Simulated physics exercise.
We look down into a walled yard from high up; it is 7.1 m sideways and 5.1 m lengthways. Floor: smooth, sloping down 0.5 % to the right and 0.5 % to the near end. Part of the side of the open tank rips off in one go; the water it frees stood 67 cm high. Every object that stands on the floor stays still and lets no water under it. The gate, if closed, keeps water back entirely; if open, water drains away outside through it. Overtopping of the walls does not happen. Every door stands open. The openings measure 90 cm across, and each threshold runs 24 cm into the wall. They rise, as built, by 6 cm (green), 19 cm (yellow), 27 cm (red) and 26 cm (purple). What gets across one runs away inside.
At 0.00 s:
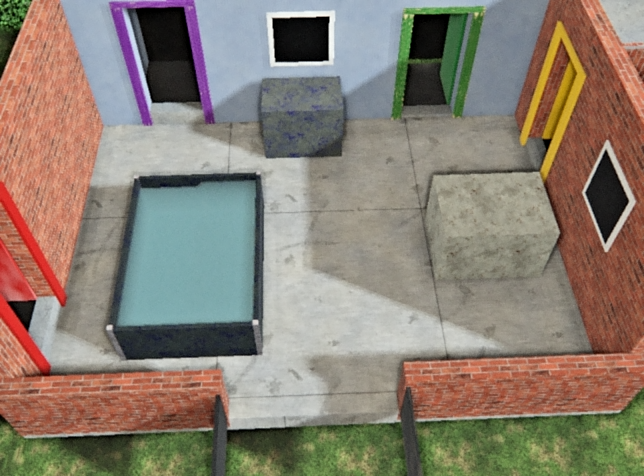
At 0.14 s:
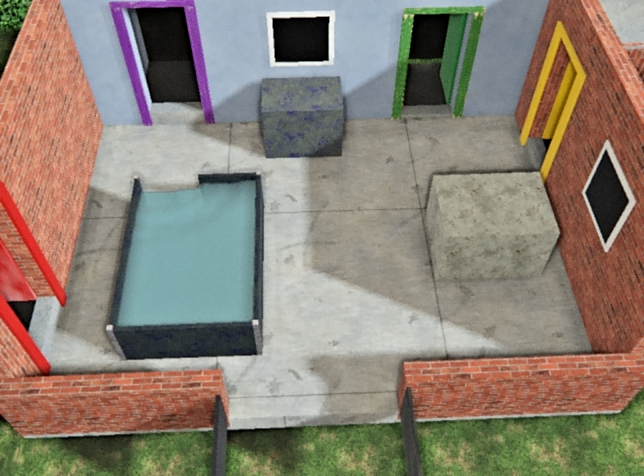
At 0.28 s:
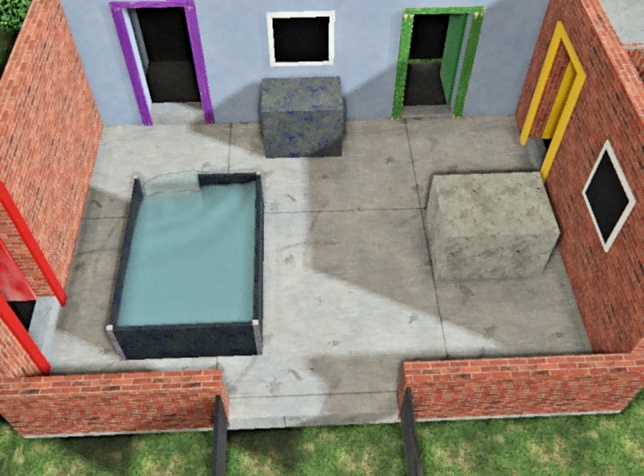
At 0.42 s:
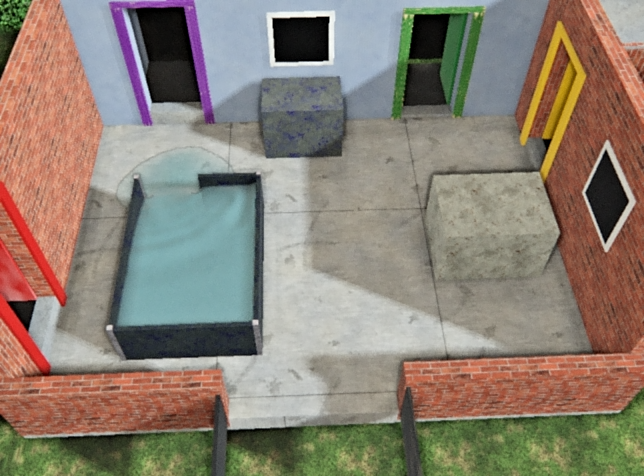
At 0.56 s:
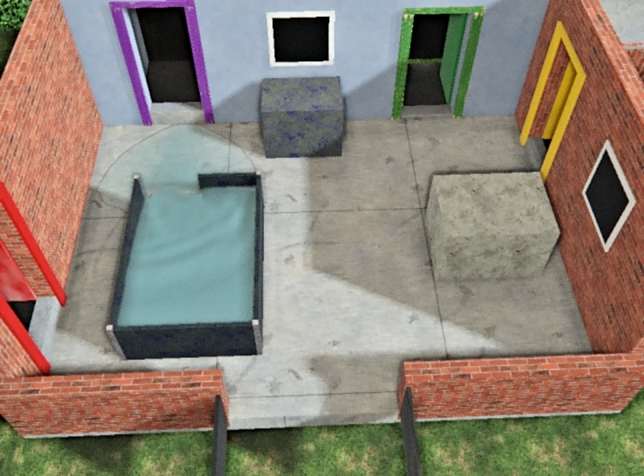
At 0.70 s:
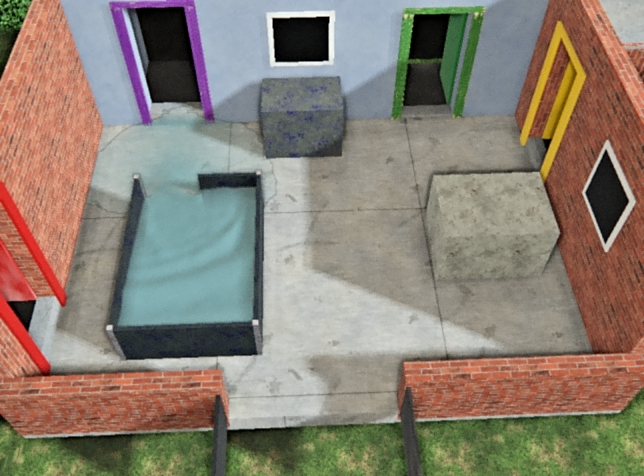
In a walled yard, an open tank's far side breaks and water spreads to the purple door.
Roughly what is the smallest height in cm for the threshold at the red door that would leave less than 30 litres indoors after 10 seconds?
Close to 11 cm.
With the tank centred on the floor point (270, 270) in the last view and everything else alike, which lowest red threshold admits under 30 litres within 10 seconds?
Roughly 11.5 cm is needed.
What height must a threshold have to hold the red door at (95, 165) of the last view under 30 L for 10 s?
About 22 cm.
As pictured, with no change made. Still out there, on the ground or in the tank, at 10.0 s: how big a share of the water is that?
Something near 94 out of a hundred parts.
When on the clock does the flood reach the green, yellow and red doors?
The green door at 2.0 seconds, the yellow door at 4.0 seconds, the red door at 3.2 seconds.
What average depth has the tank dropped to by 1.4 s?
Around 51 cm on average.
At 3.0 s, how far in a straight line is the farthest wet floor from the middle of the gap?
Close to 5.8 metres, I'd say.
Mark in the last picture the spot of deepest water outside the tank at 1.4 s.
(104, 127).
After 1.4 s water covers 15 % of the floor, deepest (46 cm) near (104, 127); it has not reached the red door.
After 3.0 s water covers 35 % of the floor, deepest (34 cm) near (252, 131); it has not reached the red door.
After 10.0 s water covers 90 % of the floor, deepest (16 cm) near (70, 275); 14 cm at the red door, 0 litres in over its 27 cm threshold.
At the red door as built, the water arrived by 3.2 s and peaked near 17 cm at 8.0 s.
Run again over the same 10 s with other heights there, 45 litres in over 9.5 cm, 15 litres over 13 cm. The limit of 30 litres is kept from about 11 cm up.
